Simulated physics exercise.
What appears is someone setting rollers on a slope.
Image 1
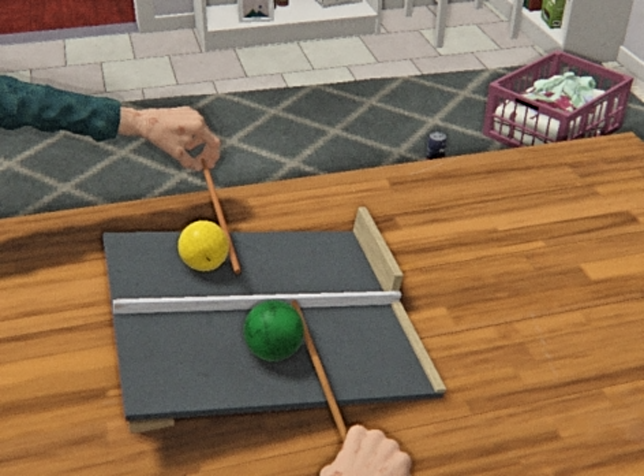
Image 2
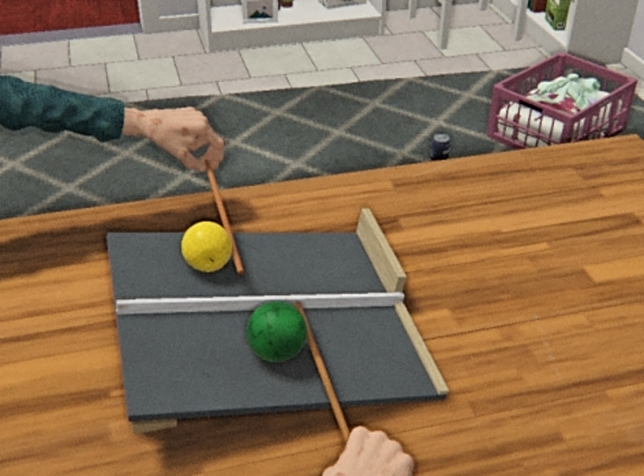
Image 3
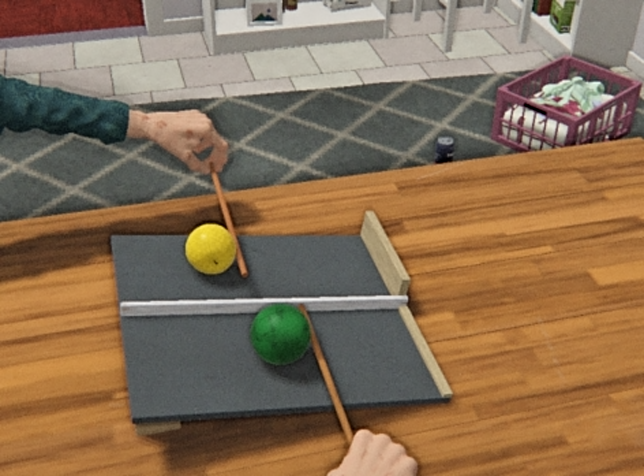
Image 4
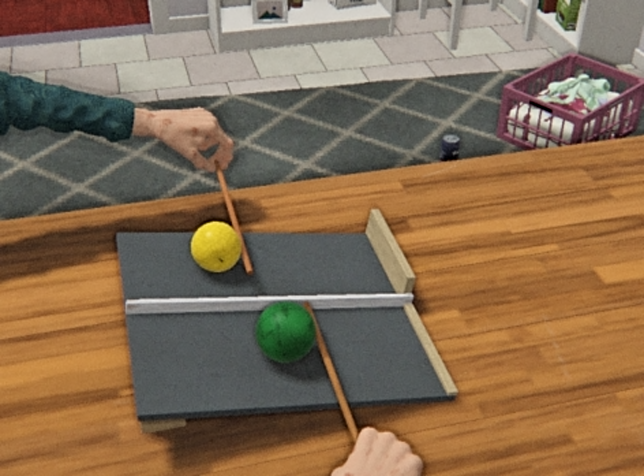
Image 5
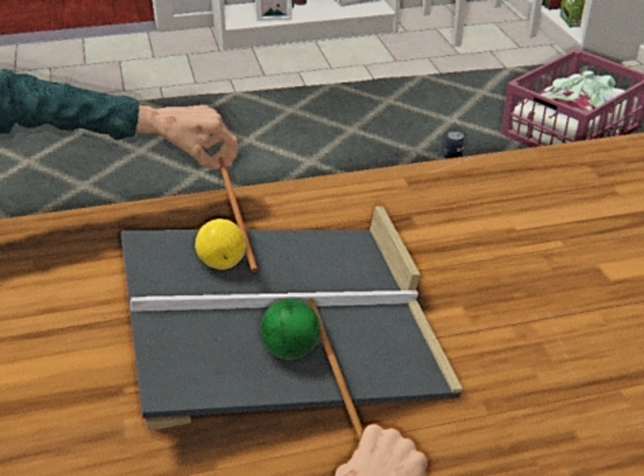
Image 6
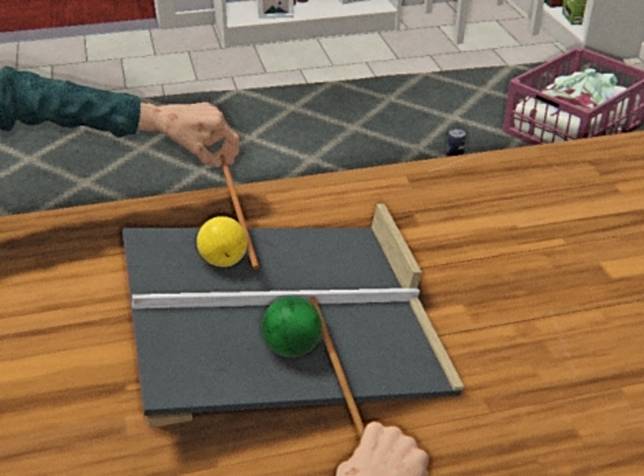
The view drifts slightly, so that everything slides a little to the right together, seen from above a wooden tabletop with a patterned rug and a pink basket beyond. A yellow apple sits on the far part of a dark grey board and a green ball on the near part, divided by a white strip. Two hands keep thin sticks beside them, and neither roller visibly rolls.
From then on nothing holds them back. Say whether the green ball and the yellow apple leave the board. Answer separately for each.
The green ball falls off, the yellow apple stays put.
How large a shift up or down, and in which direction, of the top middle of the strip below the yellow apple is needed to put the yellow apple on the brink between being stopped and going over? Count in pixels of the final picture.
Push it down about 16 pixels and it flips.
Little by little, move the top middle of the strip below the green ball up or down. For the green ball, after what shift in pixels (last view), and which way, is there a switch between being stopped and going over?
Shift: Approx. 4 px, direction up.
Then, 0.56 s on from there, green ball rolling on the board near (399, 324); yellow apple rolling on the board near (320, 242).
Then, 1.06 s on from there, green ball off the board near (575, 307); yellow apple resting against the strip near (371, 242).
In the end, the green ball rolls off the board; the yellow apple stops on the board, near (371, 242).
